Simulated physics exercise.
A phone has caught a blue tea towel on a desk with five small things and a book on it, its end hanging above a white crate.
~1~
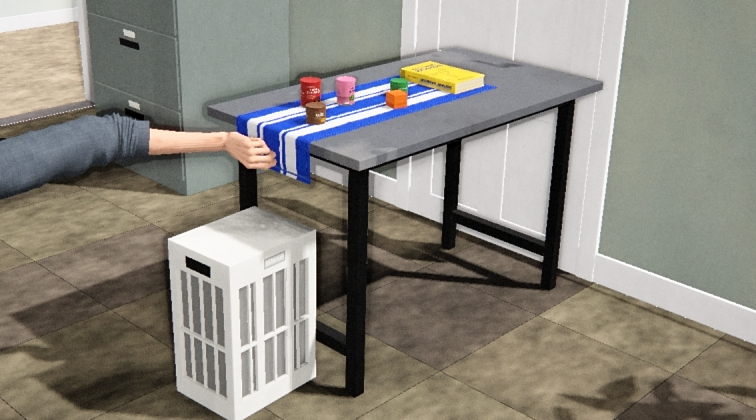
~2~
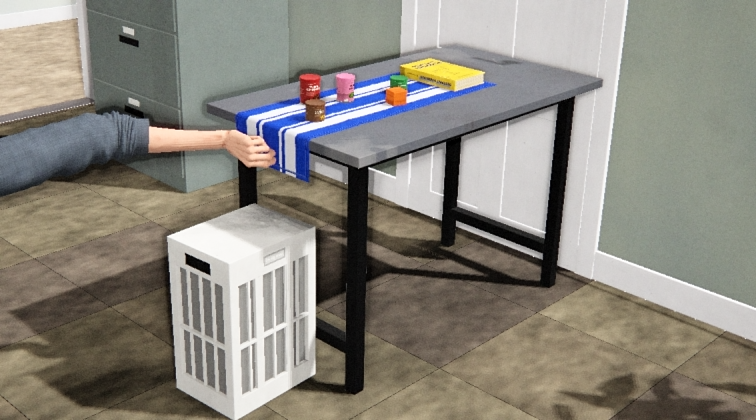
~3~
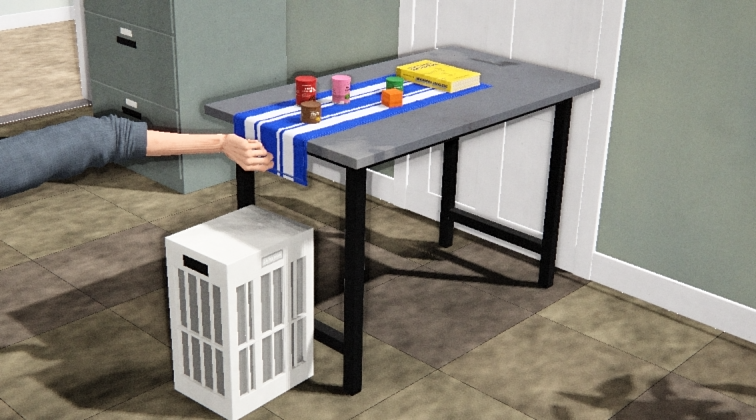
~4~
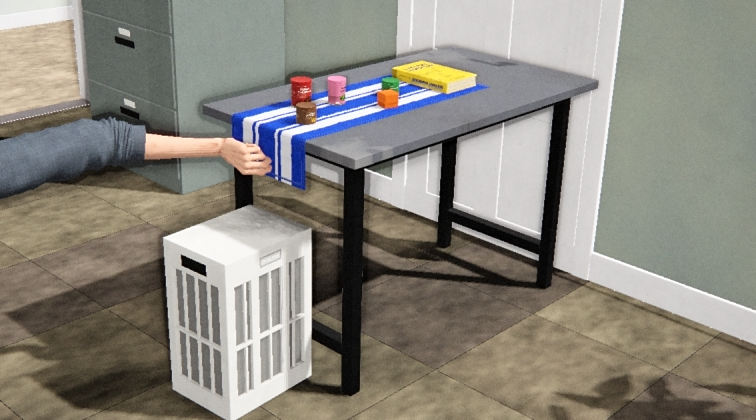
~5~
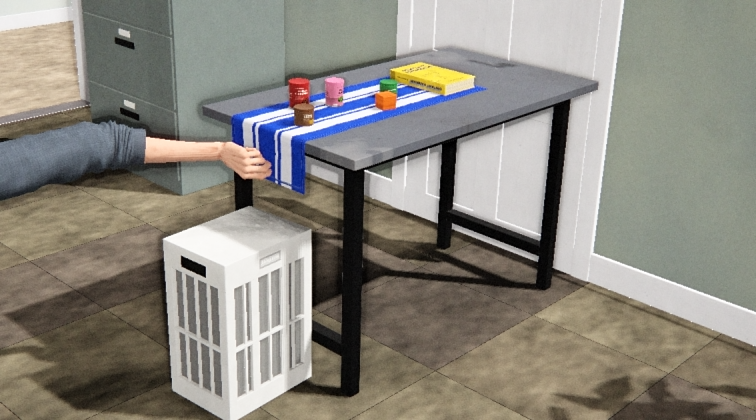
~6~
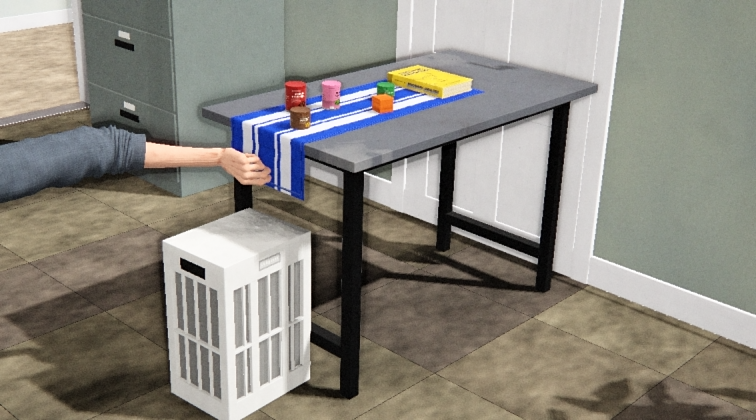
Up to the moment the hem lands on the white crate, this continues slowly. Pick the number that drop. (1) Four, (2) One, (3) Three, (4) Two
Answer: 2.
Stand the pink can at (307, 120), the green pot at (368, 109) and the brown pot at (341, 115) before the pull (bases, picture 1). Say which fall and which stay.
The pink can is lost, the green pot stays aboard, the brown pot stays aboard.
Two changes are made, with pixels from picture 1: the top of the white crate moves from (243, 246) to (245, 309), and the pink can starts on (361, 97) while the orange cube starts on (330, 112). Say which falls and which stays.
In the end the pink can is still on top and the orange cube is no longer on top.
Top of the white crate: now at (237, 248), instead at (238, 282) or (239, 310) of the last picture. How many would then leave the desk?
We'd get 2 in the first case and 3 in the second.
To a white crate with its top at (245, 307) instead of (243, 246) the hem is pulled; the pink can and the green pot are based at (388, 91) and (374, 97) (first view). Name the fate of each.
The pink can? Safe. The green pot? Safe.
Soon after, hem near (267, 201); all still up.
Then, hem near (267, 215); all still up.
Further on, hem on the crate; brown pot gone.
At rest, hem on the crate; brown pot gone. The answer is one.
